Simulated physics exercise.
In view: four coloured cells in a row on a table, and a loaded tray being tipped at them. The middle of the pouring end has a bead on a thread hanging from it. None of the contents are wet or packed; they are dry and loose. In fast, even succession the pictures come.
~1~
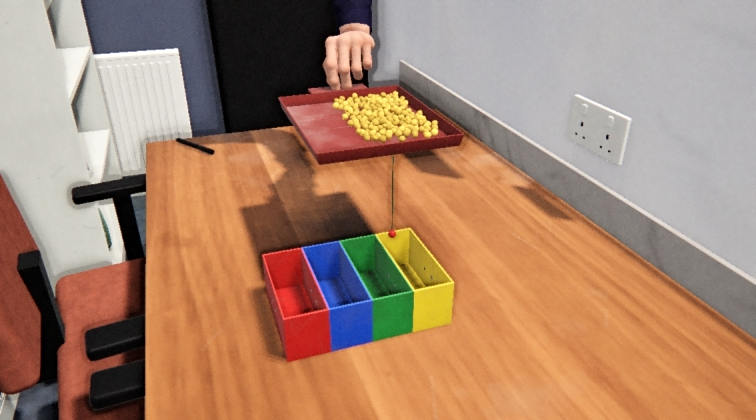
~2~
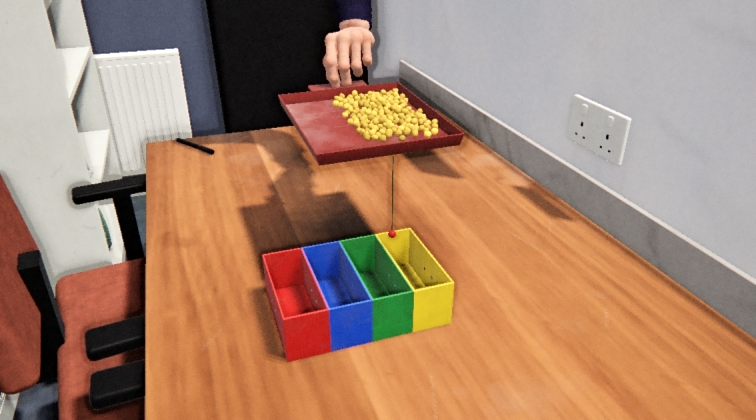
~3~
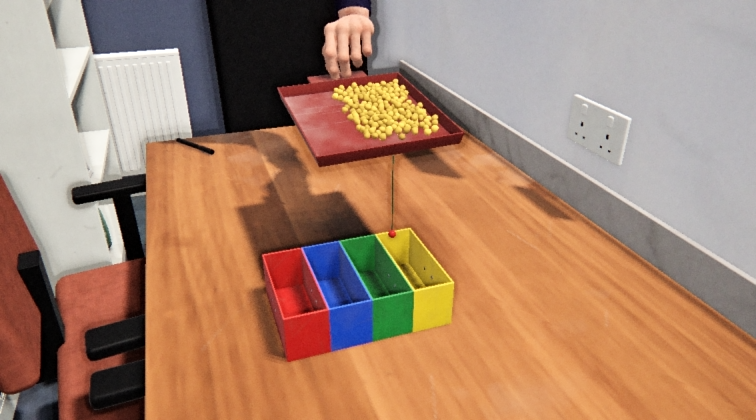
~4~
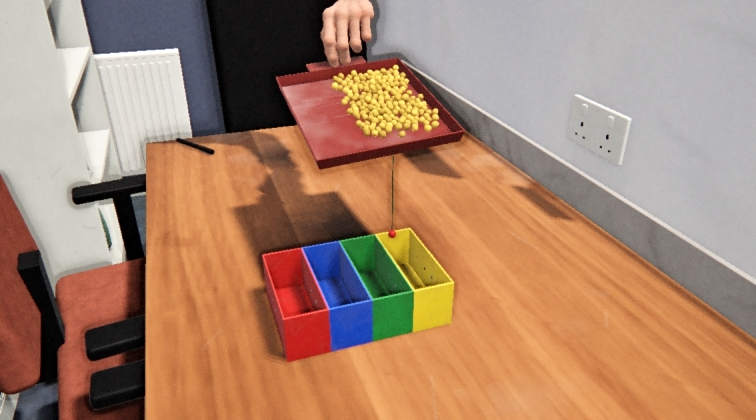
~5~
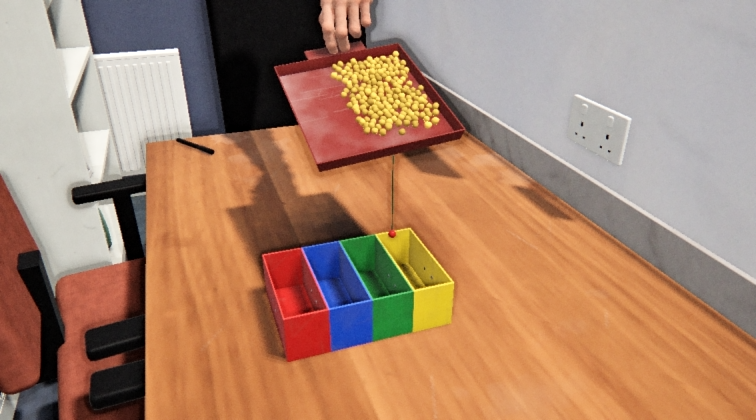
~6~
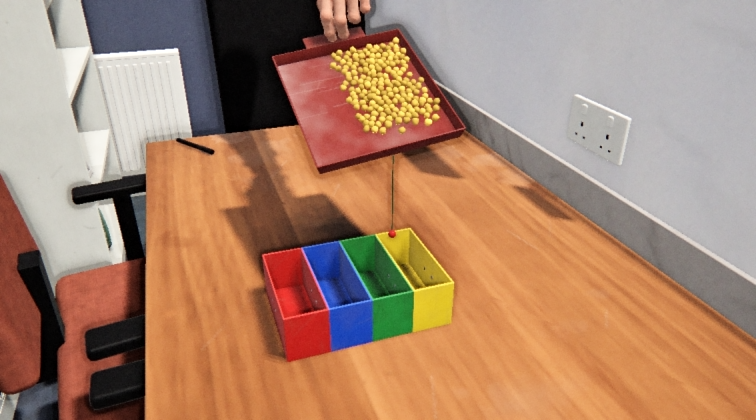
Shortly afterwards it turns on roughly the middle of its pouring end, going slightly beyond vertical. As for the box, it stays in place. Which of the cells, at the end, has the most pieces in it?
The blue cell has the most pieces in it.
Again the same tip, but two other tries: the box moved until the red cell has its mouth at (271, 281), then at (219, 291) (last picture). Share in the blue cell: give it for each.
First placement: 30 per cent; second placement: 0 per cent.
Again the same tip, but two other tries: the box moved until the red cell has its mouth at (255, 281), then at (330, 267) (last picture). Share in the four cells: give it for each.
Roughly 80% on the first try and 90% on the second.
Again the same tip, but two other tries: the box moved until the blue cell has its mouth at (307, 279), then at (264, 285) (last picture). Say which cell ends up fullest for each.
So the first one goes to the green cell and the second to the yellow one.
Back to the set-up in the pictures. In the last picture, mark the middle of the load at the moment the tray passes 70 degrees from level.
Look around (358, 142) in the last picture.
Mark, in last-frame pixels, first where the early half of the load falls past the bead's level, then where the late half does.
Initially about (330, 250); subsequently about (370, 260).
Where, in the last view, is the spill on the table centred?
Estimate: Around (329, 340).
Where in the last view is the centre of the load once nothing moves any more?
At about (345, 305).
Shortly afterwards, tray tipped steeply; the bulk on the tray; only a few in the red cell; only a few in the blue cell; a little falling or outside the box.
Next, tray tipped past a quarter turn; near two thirds on the tray; a little in the blue cell; a little in the red cell; a little in the green cell; only a few in the yellow cell; a little falling or outside the box.
Some moments later, tray tipped past a quarter turn; near half in the blue cell; near a quarter in the green cell; near a quarter in the yellow cell; a little in the red cell; a little falling or outside the box.
In the end, tray tipped past a quarter turn; near half in the blue cell; near a quarter in the green cell; near a quarter in the yellow cell; a little in the red cell; a little outside the box.
